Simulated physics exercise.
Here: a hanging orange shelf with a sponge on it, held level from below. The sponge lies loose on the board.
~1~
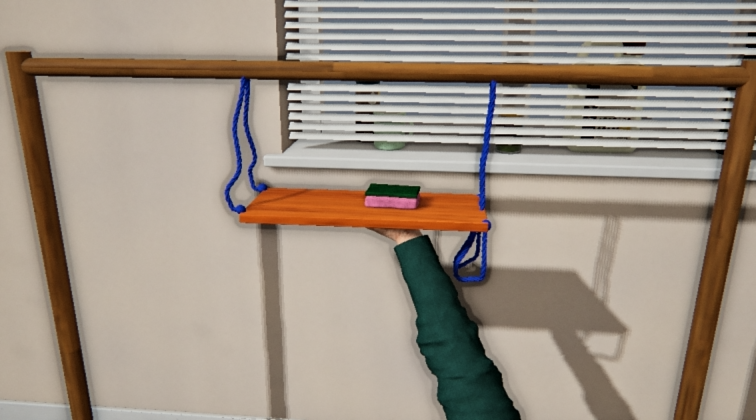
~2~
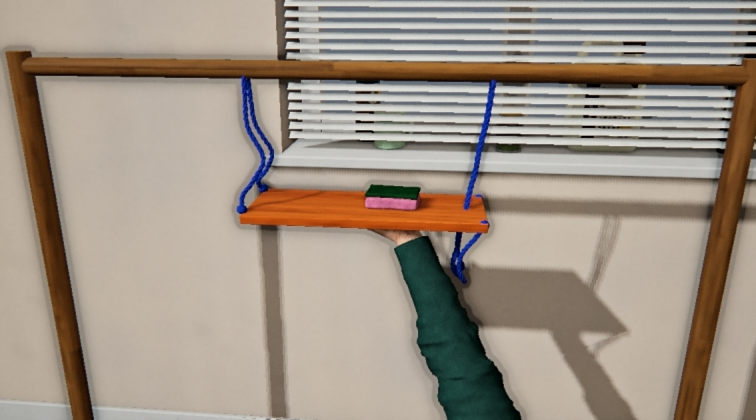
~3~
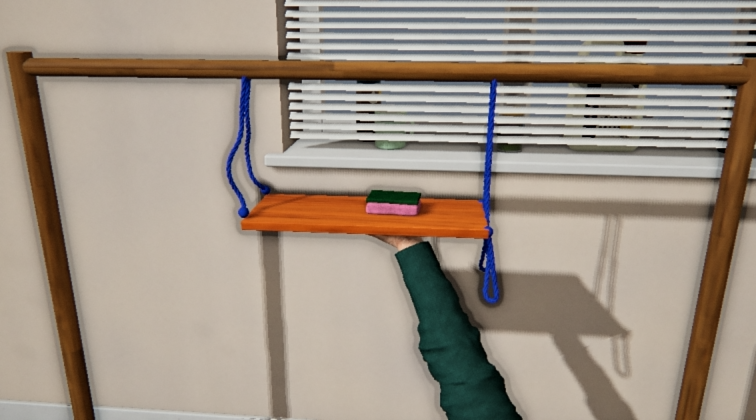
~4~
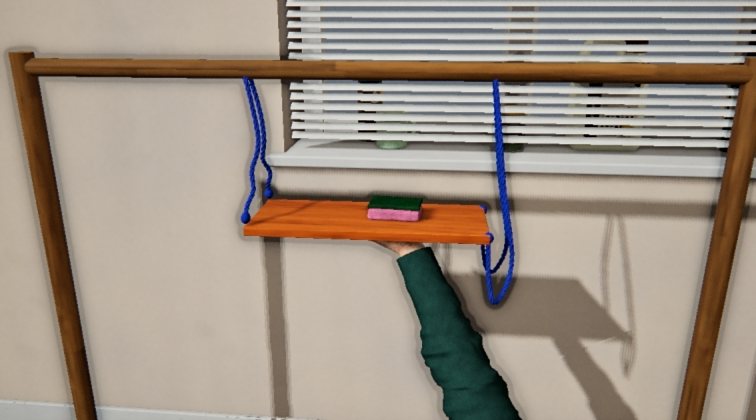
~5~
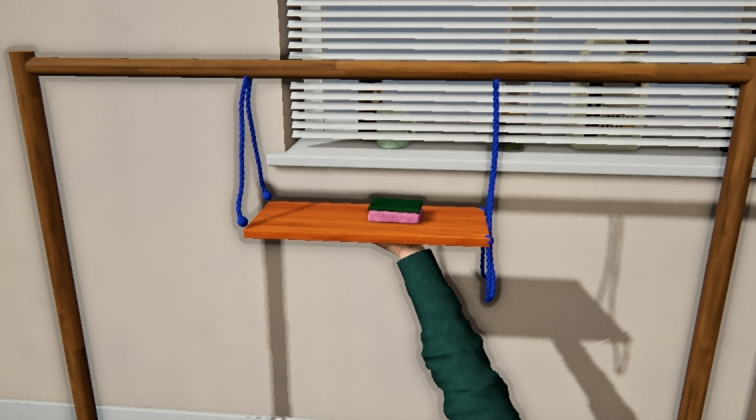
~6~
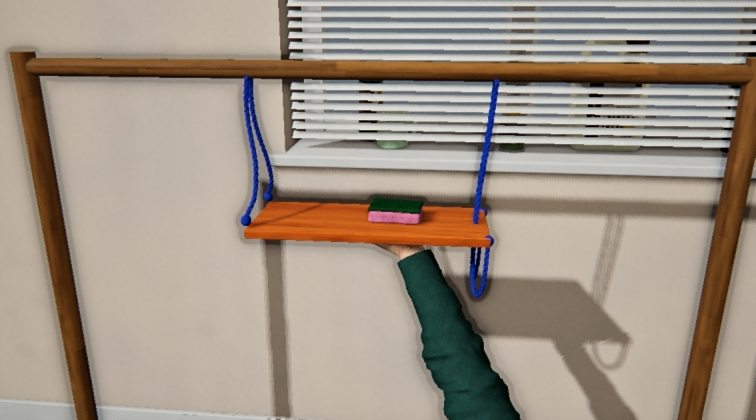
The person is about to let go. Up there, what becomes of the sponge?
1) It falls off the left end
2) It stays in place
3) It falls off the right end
3.
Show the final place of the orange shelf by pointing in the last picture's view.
It comes to rest at (351, 286).
Then, 0.82 s on from there, board tipped 40° down to the right; sponge on the floor.
Then, 1.44 s on from there, board tipped 38° down to the right; sponge on the floor.
In the end, board tipped 39° down to the right; sponge on the floor. The sponge goes off on the right.
